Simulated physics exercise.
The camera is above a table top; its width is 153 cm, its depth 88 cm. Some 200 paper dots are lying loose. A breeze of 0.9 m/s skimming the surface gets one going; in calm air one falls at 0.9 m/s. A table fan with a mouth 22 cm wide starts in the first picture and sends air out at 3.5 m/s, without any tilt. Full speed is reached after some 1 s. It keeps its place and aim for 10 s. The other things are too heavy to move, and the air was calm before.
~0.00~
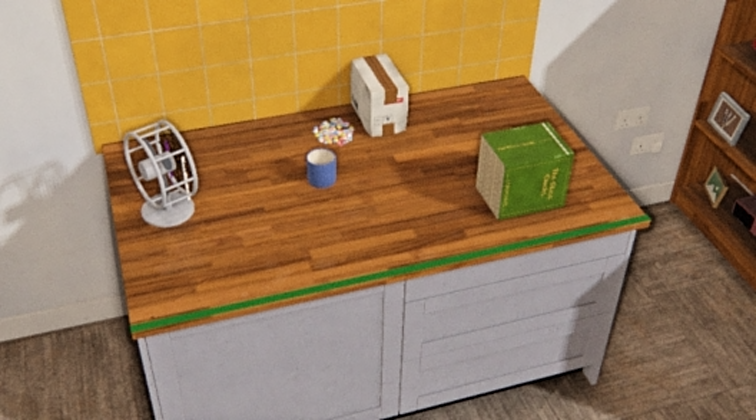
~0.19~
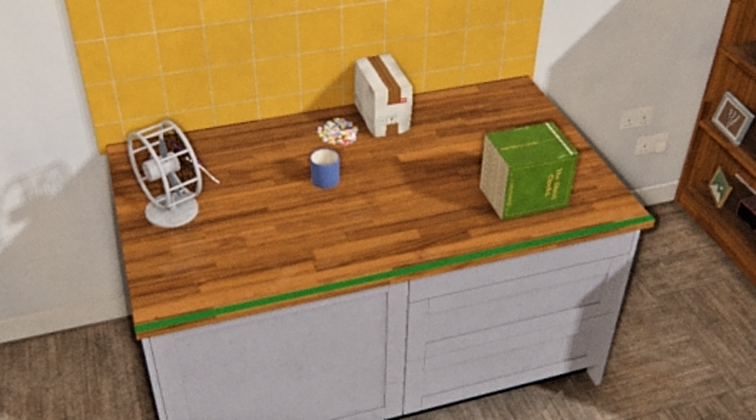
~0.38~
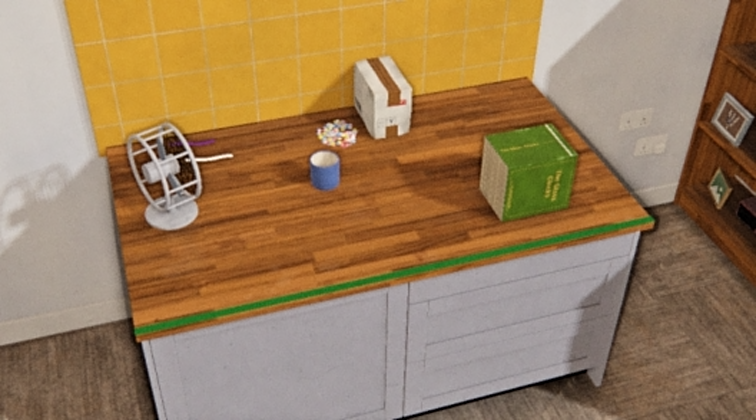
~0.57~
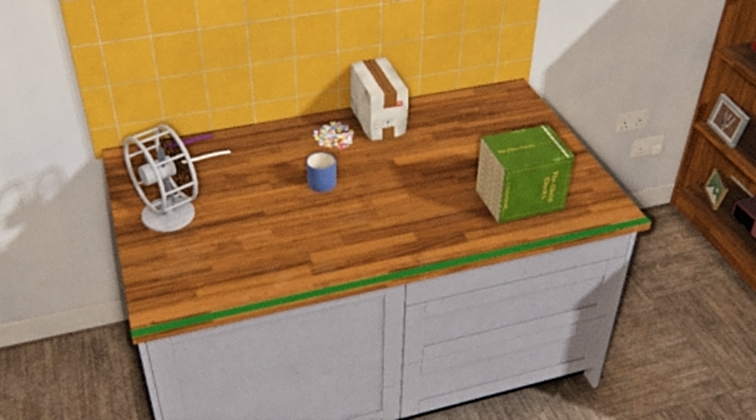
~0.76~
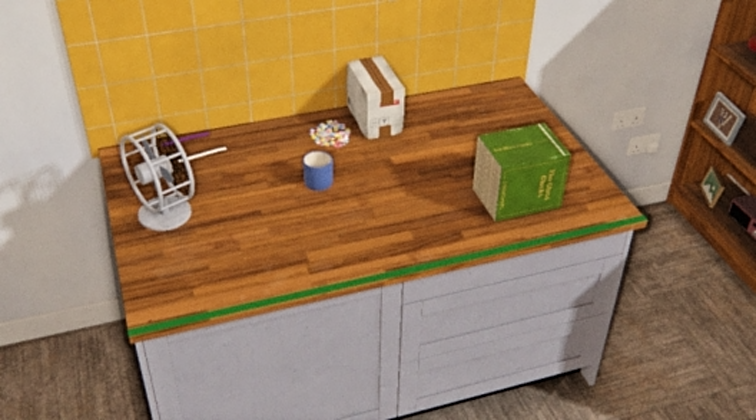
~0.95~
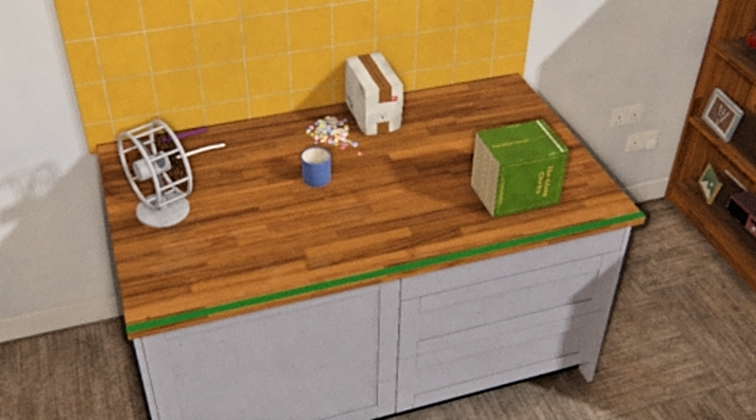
On a wooden counter, a fan starts up and some paper dots beside a mug scatter.
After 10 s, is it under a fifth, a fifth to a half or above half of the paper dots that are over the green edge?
By then under a fifth are over the green edge.
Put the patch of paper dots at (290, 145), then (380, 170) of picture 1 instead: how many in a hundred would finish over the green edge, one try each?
In turn about 0 %, 0 %.
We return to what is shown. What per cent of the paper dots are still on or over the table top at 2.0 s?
Near 90 %.
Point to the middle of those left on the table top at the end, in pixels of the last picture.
Near (469, 214).
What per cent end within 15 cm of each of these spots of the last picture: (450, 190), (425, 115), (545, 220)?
In turn about 25 %, 0 %, 0 %.
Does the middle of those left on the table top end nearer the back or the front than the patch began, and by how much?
Towards the front, some 55 cm.
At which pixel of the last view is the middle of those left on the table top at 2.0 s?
Near (437, 193).
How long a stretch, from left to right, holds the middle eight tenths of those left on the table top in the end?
Roughly 80 cm.
After 2.0 s the count stands so, 0 % are over the green edge; the middle of those still in play is near (428, 191).
After 3.2 s the count stands so, 0 % are over the green edge; the middle of those still in play is near (456, 195).
After 5.5 s the count stands so, 0 % are over the green edge; the middle of those still in play is near (469, 214).
After 10.0 s, at the end, 0 % are over the green edge; the middle of those still in play is near (469, 214).
